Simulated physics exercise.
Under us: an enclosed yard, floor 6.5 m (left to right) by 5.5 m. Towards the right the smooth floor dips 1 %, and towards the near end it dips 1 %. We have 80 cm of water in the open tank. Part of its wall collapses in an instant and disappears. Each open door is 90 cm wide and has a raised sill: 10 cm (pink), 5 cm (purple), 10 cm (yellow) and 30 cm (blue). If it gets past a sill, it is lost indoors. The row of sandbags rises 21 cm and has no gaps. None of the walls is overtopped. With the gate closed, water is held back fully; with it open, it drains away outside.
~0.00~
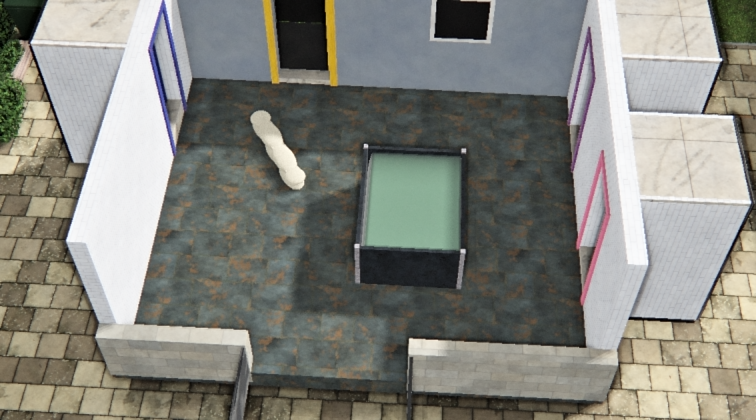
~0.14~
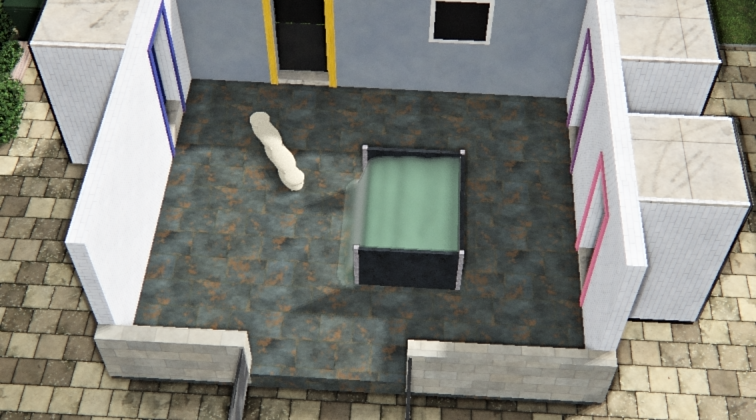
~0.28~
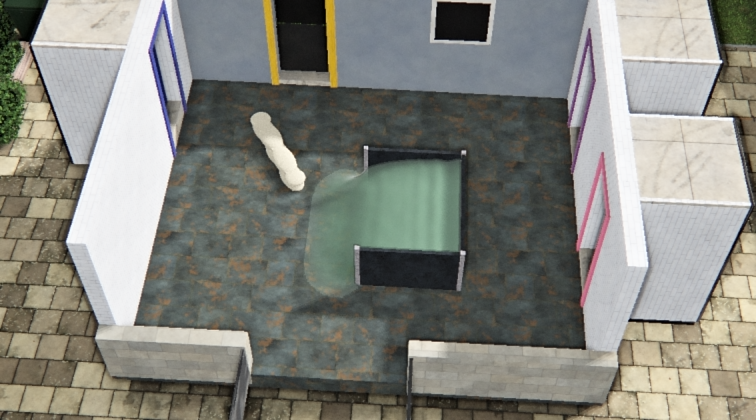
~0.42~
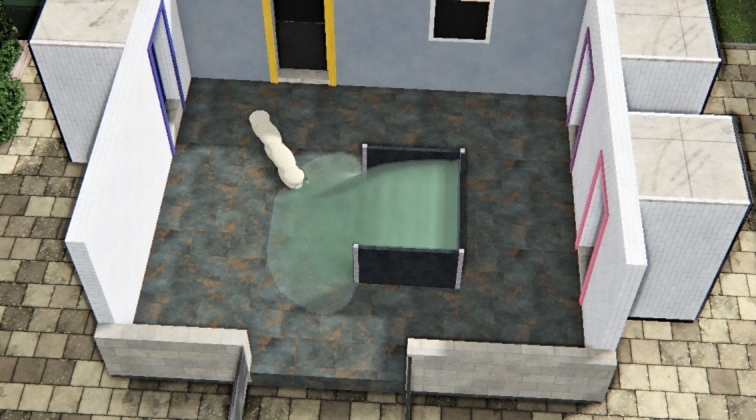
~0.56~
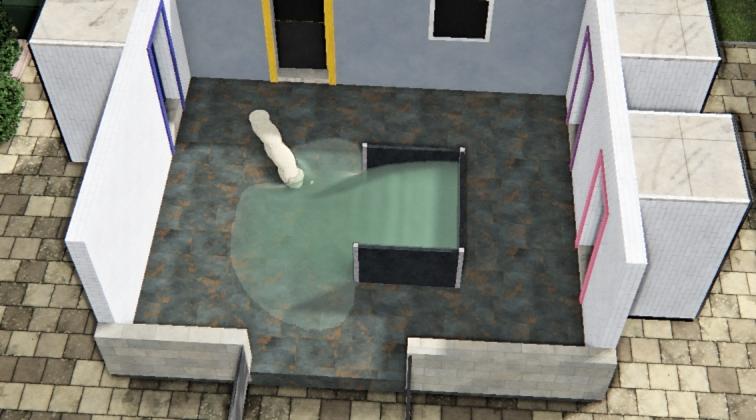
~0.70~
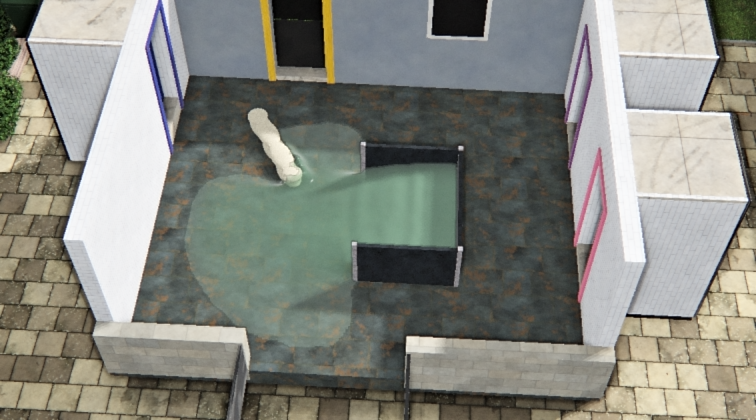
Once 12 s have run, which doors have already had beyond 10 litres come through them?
As I see it, pink door: Limit unbroken, purple door: Limit broken, yellow door: Limit broken, blue door: Limit unbroken.
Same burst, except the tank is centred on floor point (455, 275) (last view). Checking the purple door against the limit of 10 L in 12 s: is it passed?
Against the limit, the purple door gets more than that.
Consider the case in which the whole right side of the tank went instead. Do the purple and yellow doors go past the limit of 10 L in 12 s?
Result: Purple limit passed, yellow limit not passed.
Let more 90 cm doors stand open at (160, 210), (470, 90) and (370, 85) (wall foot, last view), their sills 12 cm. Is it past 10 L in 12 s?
Well, the first is on the high side, the second is on the low side, and the third is on the low side.
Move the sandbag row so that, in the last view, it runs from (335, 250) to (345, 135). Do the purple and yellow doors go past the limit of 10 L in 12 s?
Doors: Purple exceeds / yellow stays under.
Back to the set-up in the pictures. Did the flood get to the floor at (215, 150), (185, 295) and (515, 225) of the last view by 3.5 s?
First spot submerged, second submerged, third not yet wet.
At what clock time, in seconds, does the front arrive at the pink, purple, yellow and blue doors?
Pink = 5.5 s, purple = 6.0 s, yellow = 1.4 s, blue = 1.4 s.
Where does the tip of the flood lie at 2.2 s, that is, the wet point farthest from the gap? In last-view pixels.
I'd put it close to (190, 77).
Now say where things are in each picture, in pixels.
Still water, 80 cm deep, in the open tank at (412, 201), in the first picture.
The front is at a hidden place, 1.0 m from the gap at (363, 222); 0.5 m2 of floor is under water; 80 cm left at the back of the open tank, in the second picture.
The front is at (338, 173), 1.3 m from the gap at (364, 223); 1.7 m2 of floor is under water; 73 cm left at the back of the open tank, in the third picture.
Water pours out at (363, 223) and has run 1.6 m, to (294, 298); typically 12 cm deep outside, 68 cm at the open tank's back, in the fourth picture.
The front is at (236, 261), 2.0 m from the gap at (363, 222); 5.1 m2 of floor is under water; 66 cm left at the back of the open tank, in the fifth picture.
The front is at (190, 244), 2.7 m from the gap at (361, 221); 7.3 m2 of floor is under water; 57 cm left at the back of the open tank, in the sixth picture.
After 1.4 s water covers 40 % of the floor and is deepest (44 cm) near (155, 226); pink door not reached, purple door not reached, yellow door 5 cm at the sill, 0 L in, blue door not reached.
After 2.2 s water covers 45 % of the floor and is deepest (47 cm) near (126, 348); pink door not reached, purple door not reached, yellow door 18 cm at the sill, 22 L in, blue door 13 cm at the sill, 0 L in.
After 3.5 s water covers 55 % of the floor and is deepest (22 cm) near (126, 348); pink door not reached, purple door not reached, yellow door 13 cm at the sill, 41 L in, blue door 7 cm at the sill, 0 L in.
After 7.0 s water covers 90 % of the floor and is deepest (15 cm) near (582, 374); pink door 7 cm at the sill, 0 L in, purple door 9 cm at the sill, 8 L in, yellow door 5 cm at the sill, 46 L in, blue door 7 cm at the sill, 0 L in.
After 12.0 s water covers 85 % of the floor and is deepest (14 cm) near (582, 374); pink door 9 cm at the sill, 0 L in, purple door 8 cm at the sill, 64 L in, yellow door 1 cm at the sill, 46 L in, blue door 1 cm at the sill, 0 L in.
